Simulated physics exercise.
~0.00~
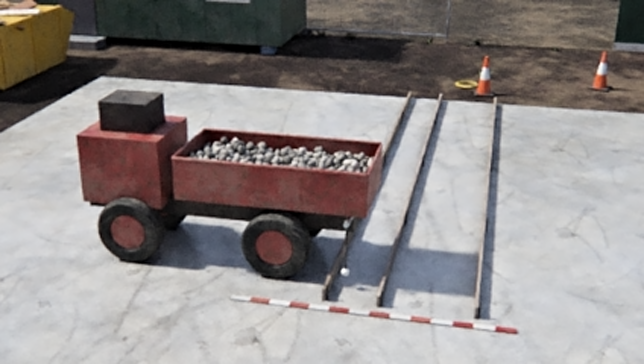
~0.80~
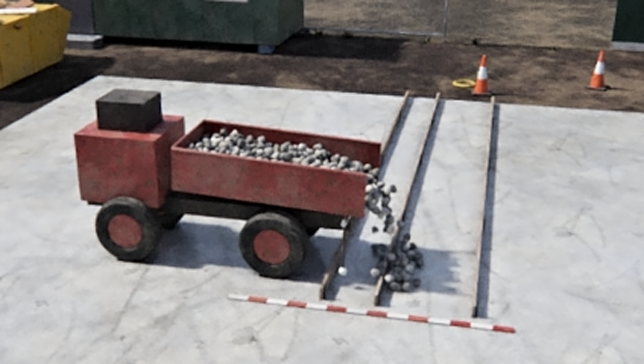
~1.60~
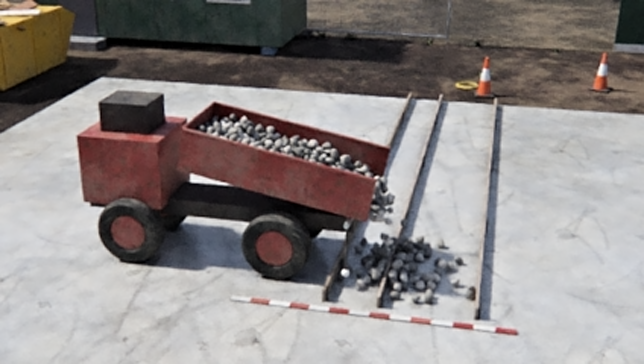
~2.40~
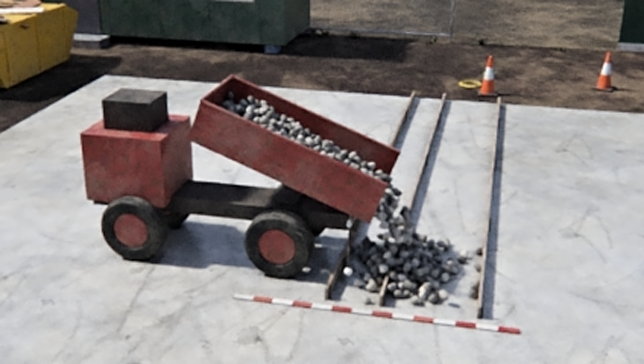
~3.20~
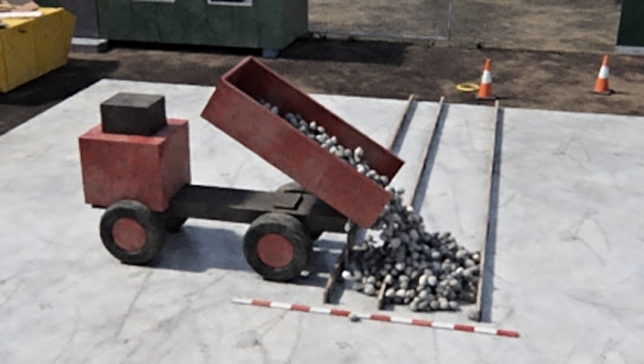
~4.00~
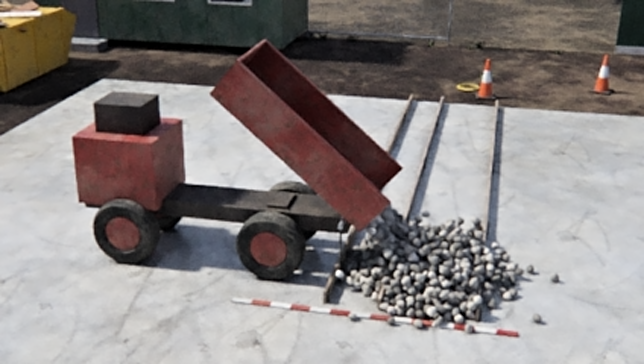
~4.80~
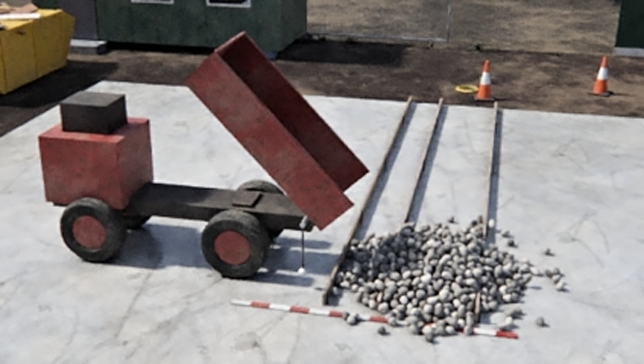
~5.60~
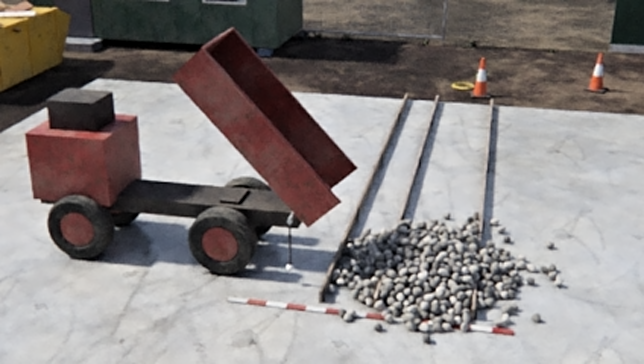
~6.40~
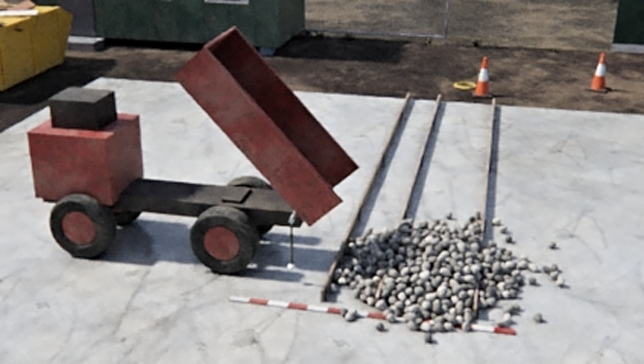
Red tipping truck raising its bed and pouring grey stones across boards on a pale floor, then pulling left, leaving a heap.
